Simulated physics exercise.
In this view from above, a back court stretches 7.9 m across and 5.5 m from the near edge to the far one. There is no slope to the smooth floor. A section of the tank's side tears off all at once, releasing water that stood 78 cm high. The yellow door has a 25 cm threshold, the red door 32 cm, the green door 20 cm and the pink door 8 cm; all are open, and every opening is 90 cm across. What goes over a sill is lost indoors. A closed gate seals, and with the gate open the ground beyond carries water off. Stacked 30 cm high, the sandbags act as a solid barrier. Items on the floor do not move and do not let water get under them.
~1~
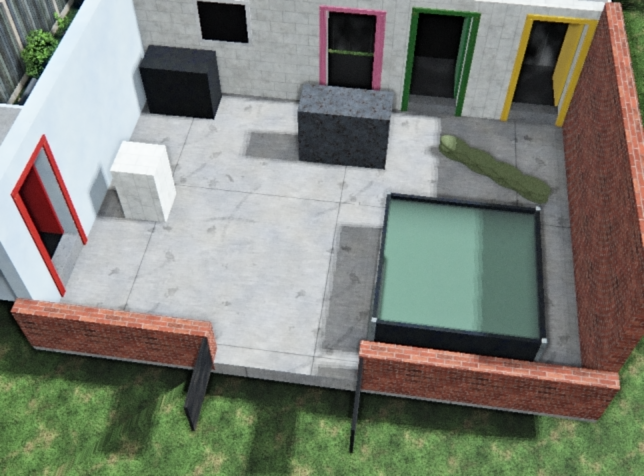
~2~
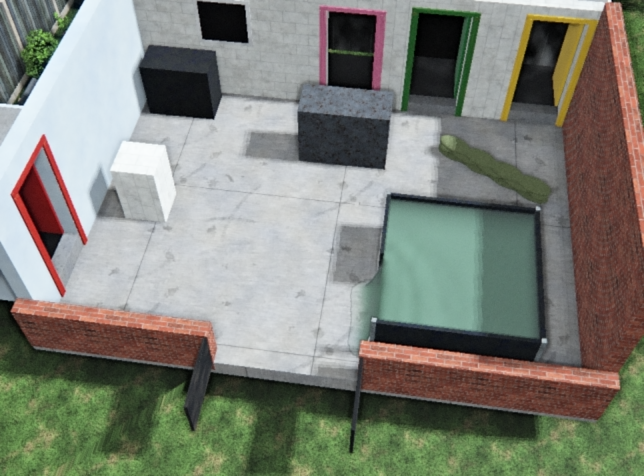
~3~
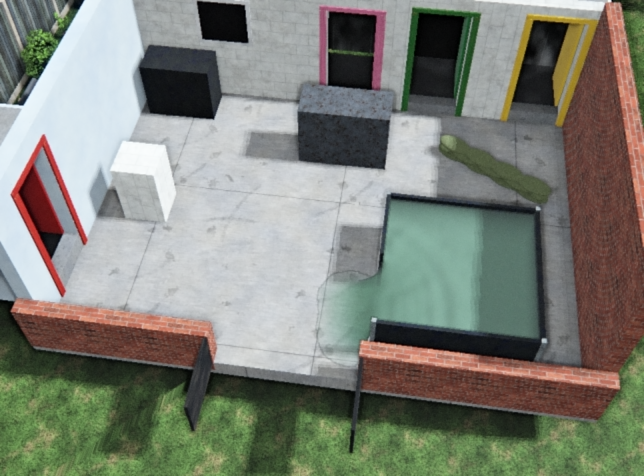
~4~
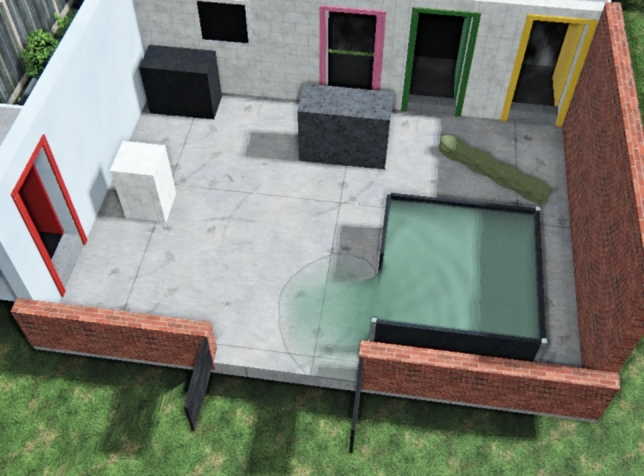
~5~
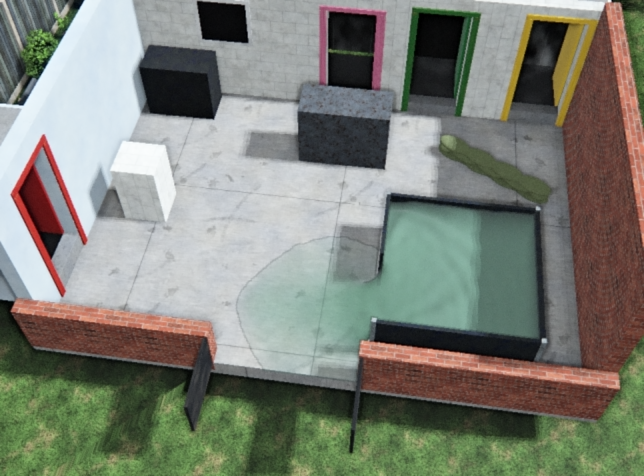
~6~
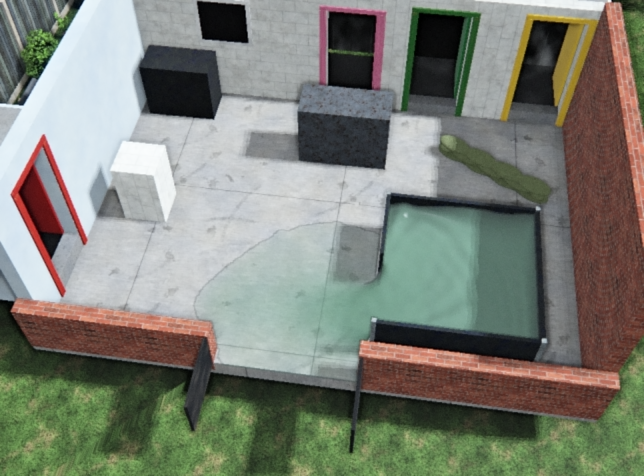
At the start, a dark-framed tank of green water stands still in a walled court with red, pink, green and yellow doorways. Its left side opens and water pours out, fanning leftward across the pale floor, then widening in a thin sheet to the gateway between the low brick walls.
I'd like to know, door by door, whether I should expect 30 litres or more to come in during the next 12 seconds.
Here is what to expect: At the yellow door, not that much; at the red door, not that much; at the green door, not that much; at the pink door, not that much.
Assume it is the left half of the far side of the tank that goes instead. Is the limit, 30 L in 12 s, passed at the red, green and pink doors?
For red, too little; for green, too much; for pink, too much.
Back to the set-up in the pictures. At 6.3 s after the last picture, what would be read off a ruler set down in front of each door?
Readings (cm): Yellow = 1; red = 16; green = 4; pink = 10.
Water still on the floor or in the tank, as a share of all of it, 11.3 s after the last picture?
Remaining: Roughly 72 %.
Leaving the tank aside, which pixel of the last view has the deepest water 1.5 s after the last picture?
Near (70, 308).
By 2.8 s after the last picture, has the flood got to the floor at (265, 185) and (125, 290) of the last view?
Soaked, soaked.
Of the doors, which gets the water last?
It's the yellow door.
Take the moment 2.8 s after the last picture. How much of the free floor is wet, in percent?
45 %.
Then, 0.7 s after the last picture water covers 35 % of the floor and is deepest (45 cm) near (364, 324); yellow door not reached, red door 11 cm at the sill, 0 L in, green door not reached, pink door not reached.
Then, 1.5 s after the last picture water covers 40 % of the floor and is deepest (42 cm) near (70, 308); yellow door not reached, red door 31 cm at the sill, 0 L in, green door not reached, pink door not reached.
Then, 2.8 s after the last picture water covers 45 % of the floor and is deepest (34 cm) near (178, 119); yellow door not reached, red door 27 cm at the sill, 2 L in, green door not reached, pink door not reached.
Then, 6.3 s after the last picture water covers 65 % of the floor and is deepest (19 cm) near (138, 122); yellow door not reached, red door 16 cm at the sill, 3 L in, green door 4 cm at the sill, 0 L in, pink door 10 cm at the sill, 2 L in.
Then, 11.3 s after the last picture water covers 90 % of the floor and is deepest (13 cm) near (150, 116); yellow door 10 cm at the sill, 0 L in, red door 9 cm at the sill, 3 L in, green door 6 cm at the sill, 0 L in, pink door 6 cm at the sill, 7 L in.
